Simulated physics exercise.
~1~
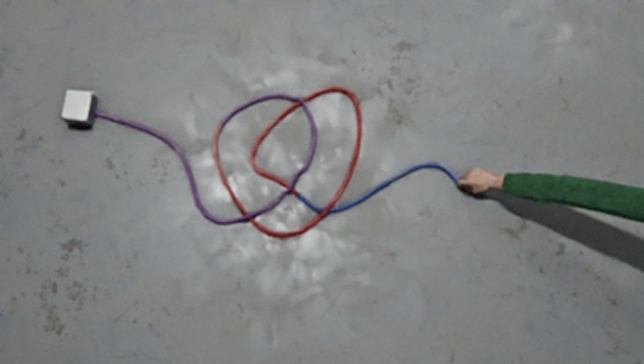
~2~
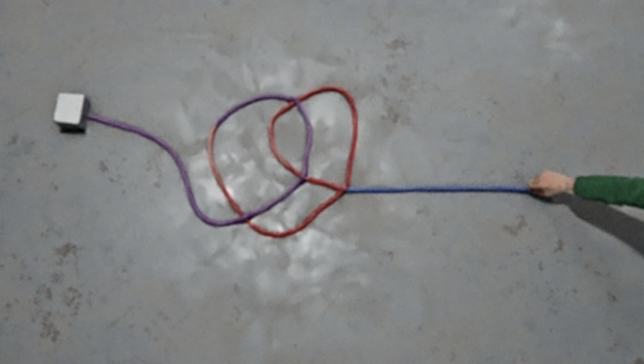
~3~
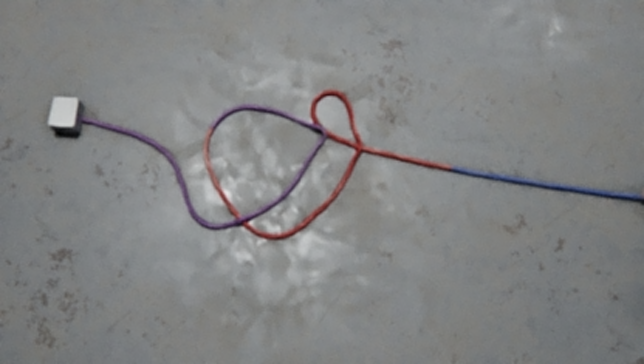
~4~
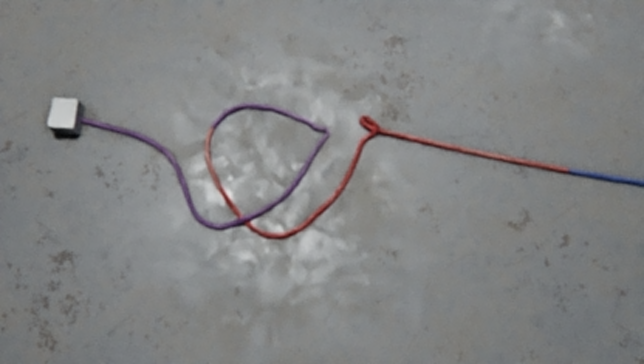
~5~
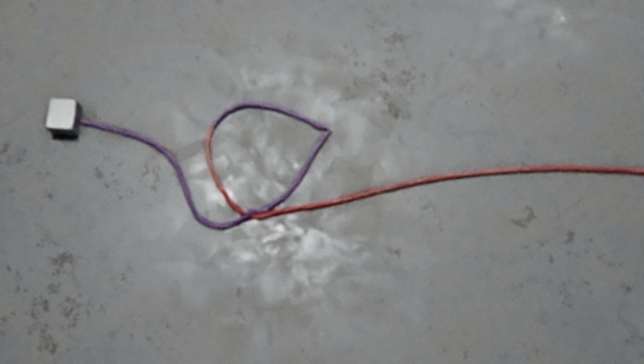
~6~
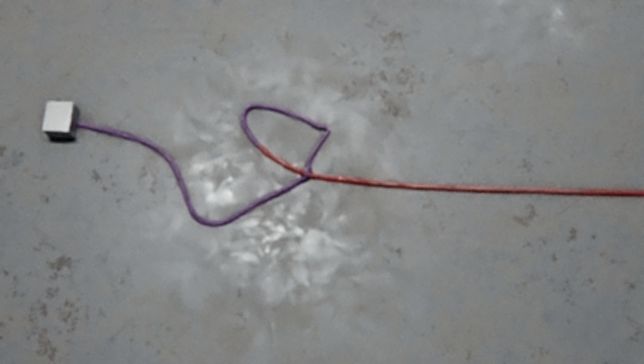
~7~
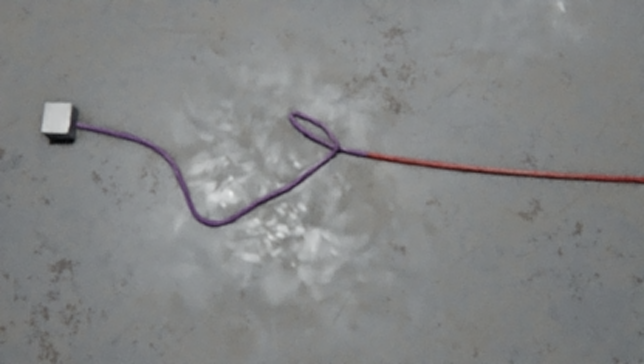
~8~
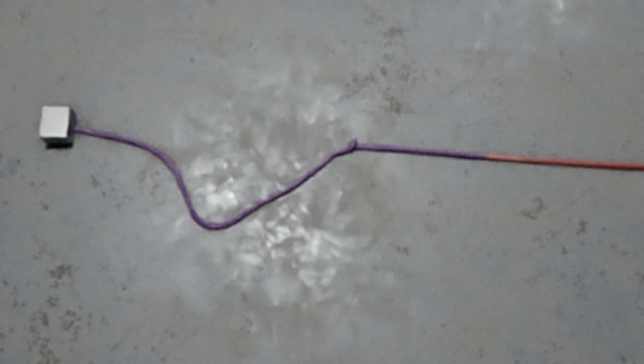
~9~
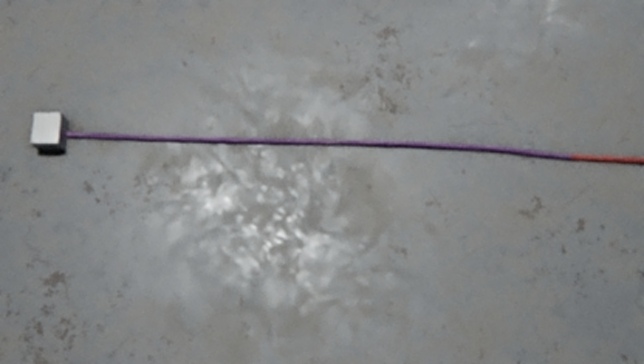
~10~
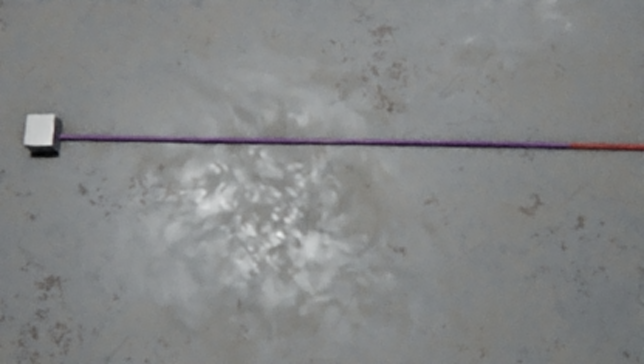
On a grey warehouse floor, a green-sleeved arm pulled the blue end of a looped purple, red and blue rope off to the right, and the loops shrank and slipped out one after another until the rope stretched straight from a small pale block.
